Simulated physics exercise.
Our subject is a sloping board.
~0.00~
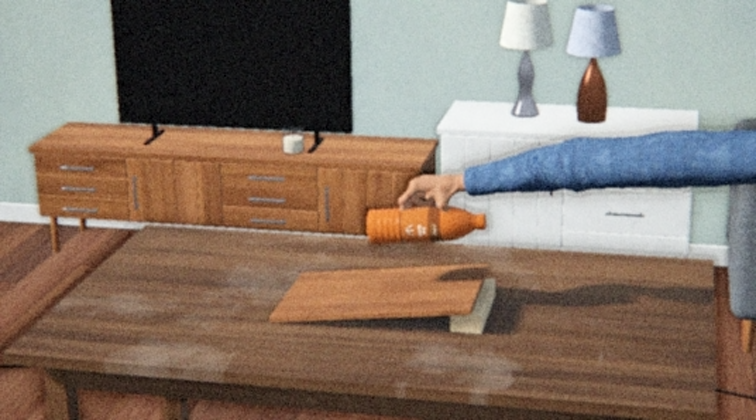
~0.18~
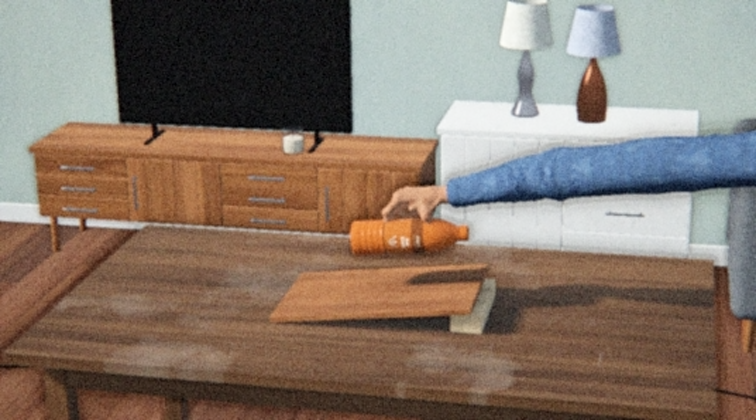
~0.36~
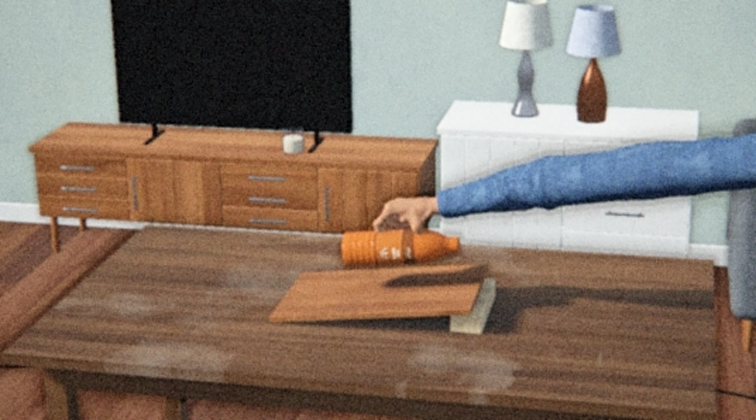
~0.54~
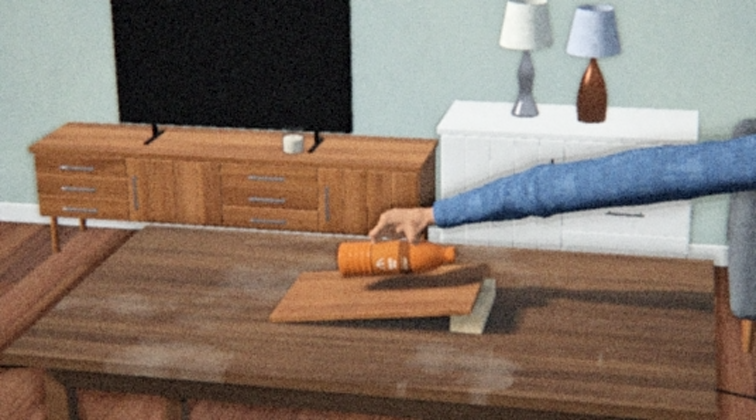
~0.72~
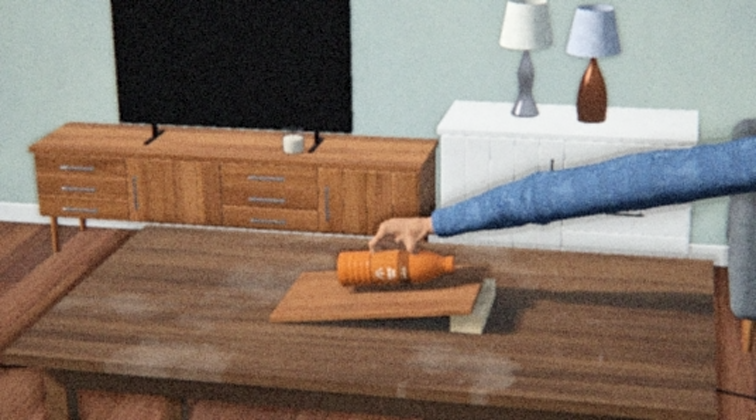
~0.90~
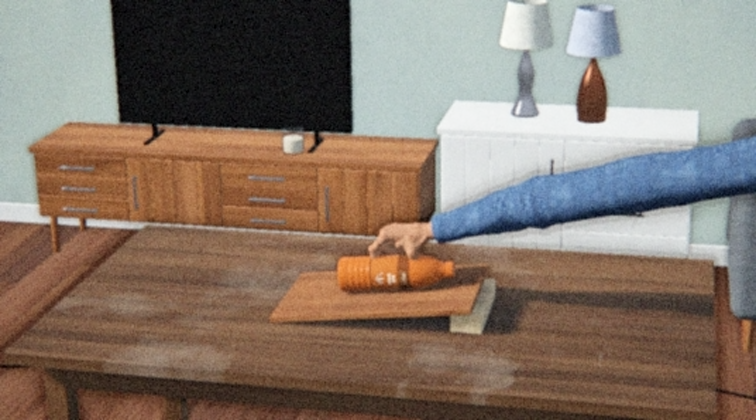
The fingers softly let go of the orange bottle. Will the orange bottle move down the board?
No, the orange bottle stays put.
After 1.20 s, nothing has stirred.
After 1.60 s, orange bottle resting near (398, 273).
At rest (1.9 s), it is in place. Seen from the same camera at the end, orange bottle near (398, 273). The orange bottle stays where it is put.
